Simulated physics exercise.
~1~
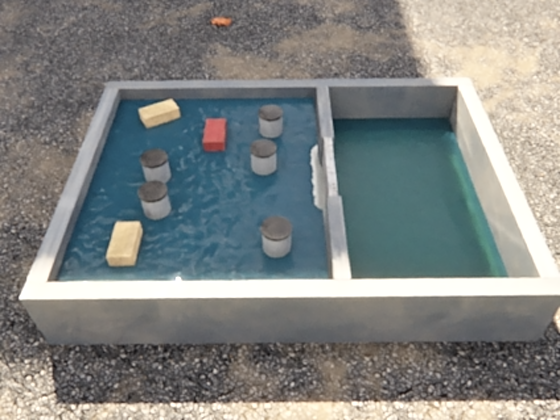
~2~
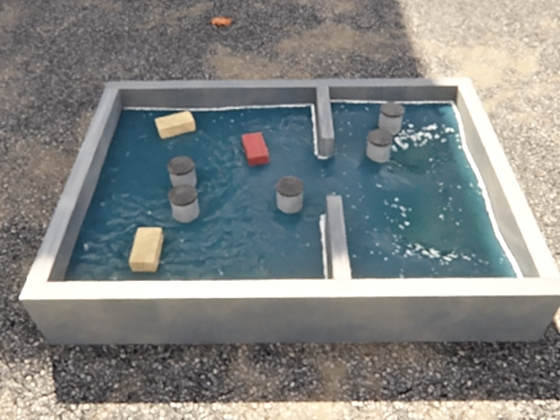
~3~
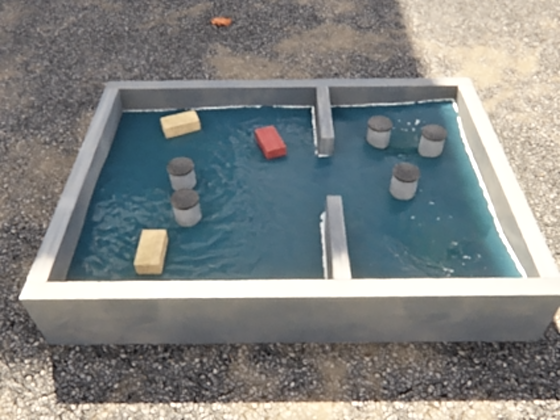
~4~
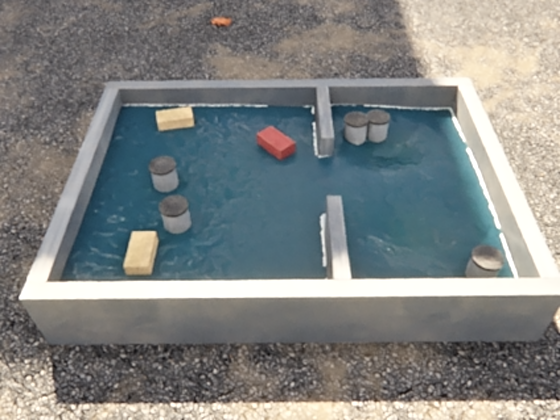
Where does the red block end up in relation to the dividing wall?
It drifts to the right but stays short of the dividing wall, ending afloat in the left basin.
